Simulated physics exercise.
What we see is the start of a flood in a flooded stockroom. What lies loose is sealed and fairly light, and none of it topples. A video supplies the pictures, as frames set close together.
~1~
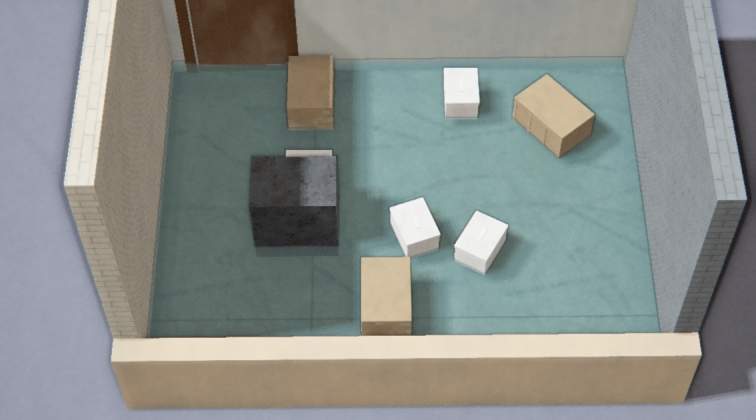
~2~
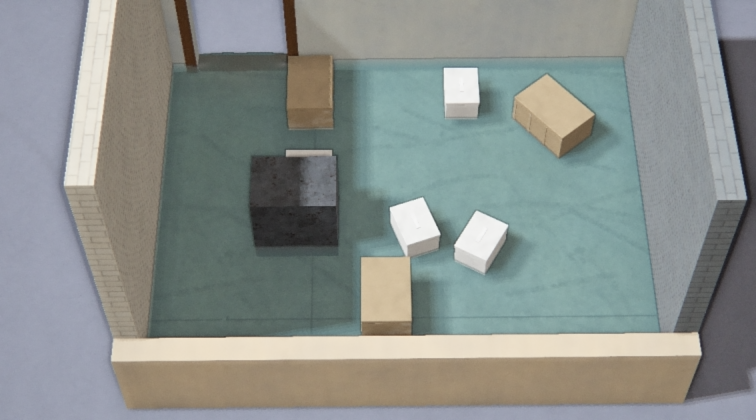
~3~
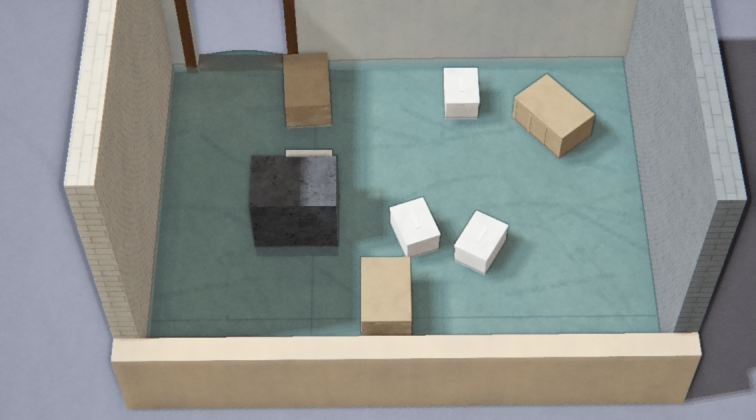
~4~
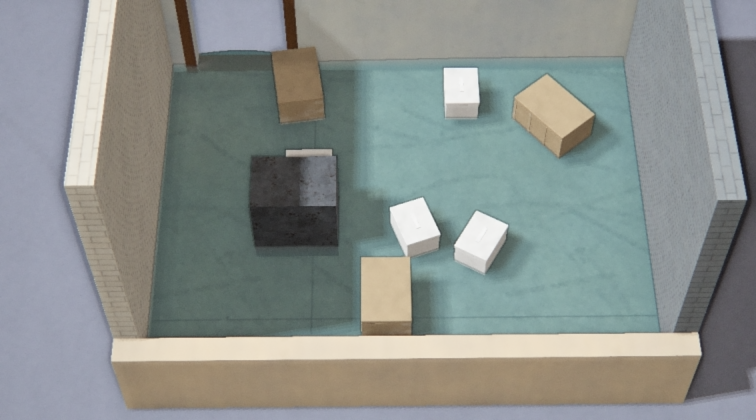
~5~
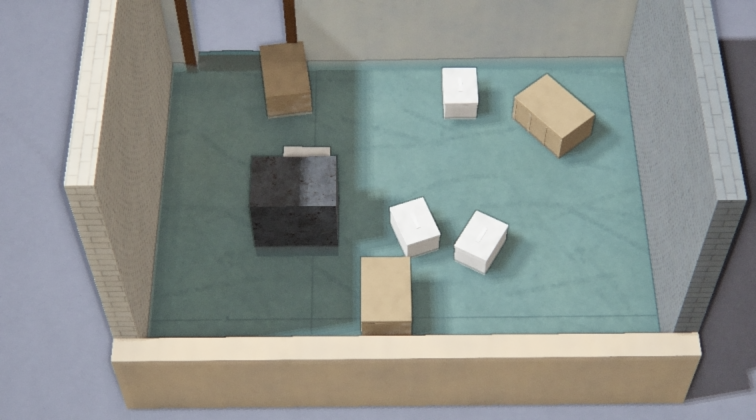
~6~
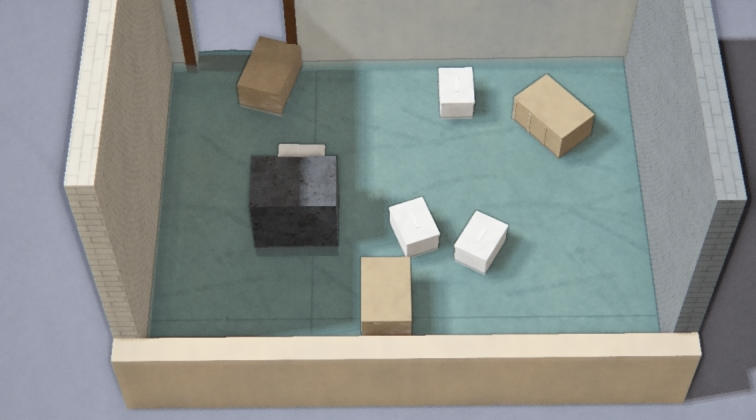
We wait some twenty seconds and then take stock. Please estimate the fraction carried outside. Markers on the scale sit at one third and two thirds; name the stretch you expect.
The stretch between one and two thirds.
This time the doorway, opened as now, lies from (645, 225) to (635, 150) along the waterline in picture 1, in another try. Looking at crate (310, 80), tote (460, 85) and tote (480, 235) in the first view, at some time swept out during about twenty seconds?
Okay, so: Never exits for the first, makes it outside for the second, makes it outside for the third.
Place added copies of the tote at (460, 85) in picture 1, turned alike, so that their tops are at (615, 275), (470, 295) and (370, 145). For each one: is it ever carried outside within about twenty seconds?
One after the other: Kept in, kept in, gone.
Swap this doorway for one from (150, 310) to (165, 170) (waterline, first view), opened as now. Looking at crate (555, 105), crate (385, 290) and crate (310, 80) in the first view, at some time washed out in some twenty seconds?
Sequentially: Remains, escapes, escapes.
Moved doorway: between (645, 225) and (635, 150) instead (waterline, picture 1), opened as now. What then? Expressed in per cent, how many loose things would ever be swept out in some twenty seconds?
Close to 60 percent, more or less.
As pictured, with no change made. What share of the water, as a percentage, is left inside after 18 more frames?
Estimate: Near 74 in a hundred.
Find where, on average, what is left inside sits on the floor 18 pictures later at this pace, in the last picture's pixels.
Close to pixel (365, 166).
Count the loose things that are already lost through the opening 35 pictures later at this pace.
By then the total stands at 4.
A moment on, 1 of 7 are out; 6 afloat.
Next, 1 of 7 are out; 6 afloat.
Later, 4 of 7 are out; 3 afloat.
In the end, 4 of 7 are out; 3 afloat.
